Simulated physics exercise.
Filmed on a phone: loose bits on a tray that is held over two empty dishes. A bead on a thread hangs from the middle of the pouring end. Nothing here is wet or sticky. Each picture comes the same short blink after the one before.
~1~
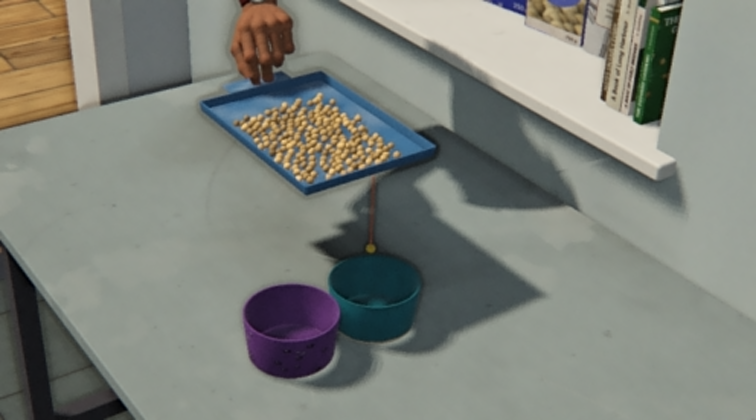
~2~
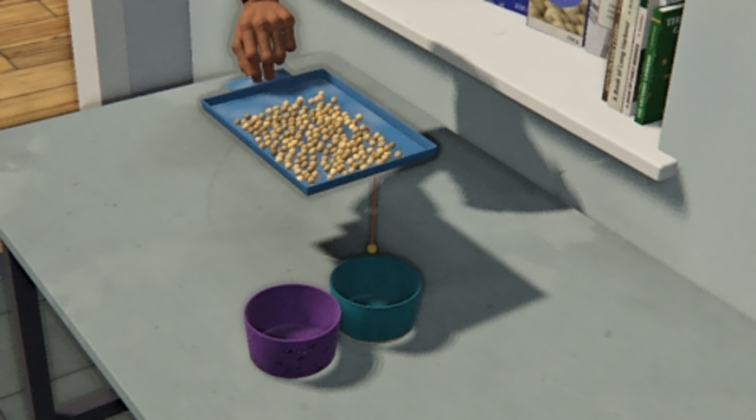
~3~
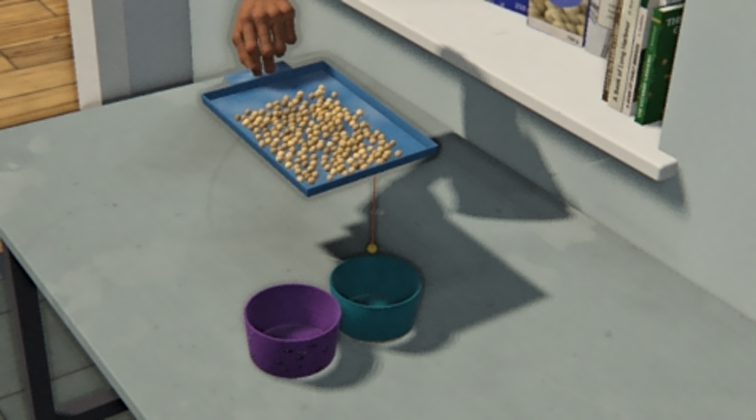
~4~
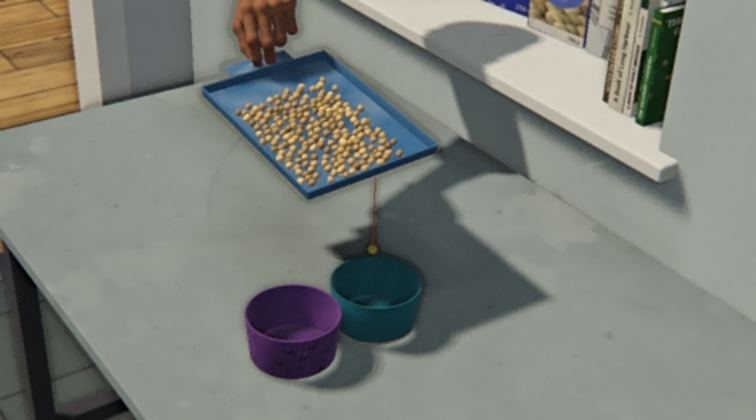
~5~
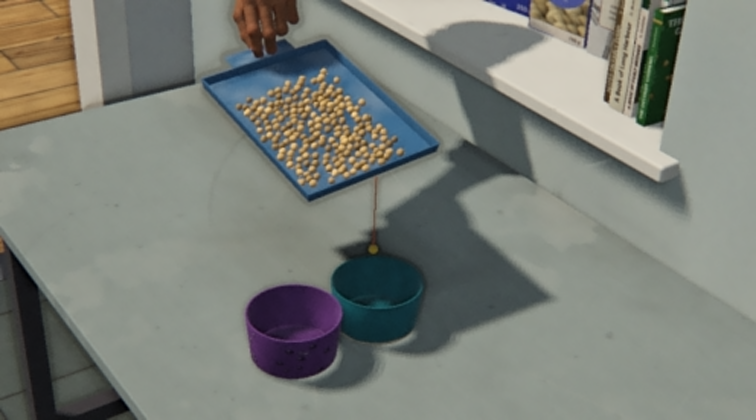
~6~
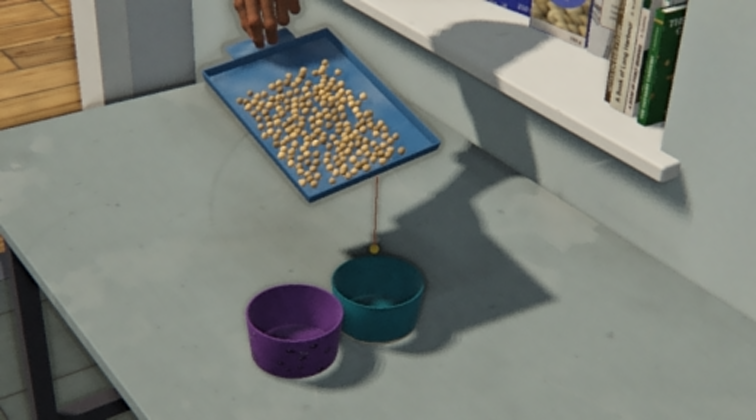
Blue tray of dried chickpeas tilting gradually as a hand raises its far end above purple and teal bowls on a grey table.
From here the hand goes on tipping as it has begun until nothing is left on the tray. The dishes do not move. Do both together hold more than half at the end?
In the dishes lies more than half of it.
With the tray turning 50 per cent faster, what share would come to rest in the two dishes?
Roughly 80 in a hundred.
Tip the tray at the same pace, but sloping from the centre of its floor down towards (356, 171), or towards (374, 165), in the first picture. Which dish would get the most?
The first try: Right. The second: The right dish.
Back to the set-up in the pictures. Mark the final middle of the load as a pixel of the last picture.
Roughly at (328, 325).
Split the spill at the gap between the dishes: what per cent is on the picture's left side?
Near 90 %.
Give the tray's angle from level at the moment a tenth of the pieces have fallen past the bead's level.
Near 110 degrees.
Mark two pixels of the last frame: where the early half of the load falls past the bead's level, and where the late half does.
At about (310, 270), then at (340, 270).
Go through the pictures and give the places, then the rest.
The first picture shows corners of the pouring end near (306, 186) and (433, 146), level; middle of the load near (316, 138), dried chickpeas; left dish near (317, 353); right dish near (401, 320); bead on its thread near (371, 249).
The second picture shows corners of the pouring end near (308, 186) and (435, 146), level; middle of the load near (317, 137).
The third picture shows corners of the pouring end near (308, 188) and (435, 145), tipped barely, lowest at the left corner; middle of the load near (318, 134).
The fourth picture shows corners of the pouring end near (309, 191) and (436, 144), tipped a little, lowest at the left corner; middle of the load near (318, 131).
The fifth picture shows corners of the pouring end near (309, 193) and (437, 143), tipped a little, lowest at the left corner; middle of the load near (319, 127).
The sixth picture shows corners of the pouring end near (310, 195) and (438, 141), tipped clearly, lowest at the left corner; middle of the load near (320, 123); left dish near (320, 354); right dish near (404, 320).
Shortly afterwards, tray tipped steeply; all but a few on the tray; only a few in the right dish.
Next, tray tipped right over; all but a few on the tray; only a few in the right dish; only a few outside both; only a few in the air.
Some moments later, tray tipped past a quarter turn; near a third in the left dish; near a third in the right dish; near a third outside both; only a few in the air.
In the end, tray tipped past a quarter turn; near a third in the left dish; near a third in the right dish; near a third outside both; only a few in the air.
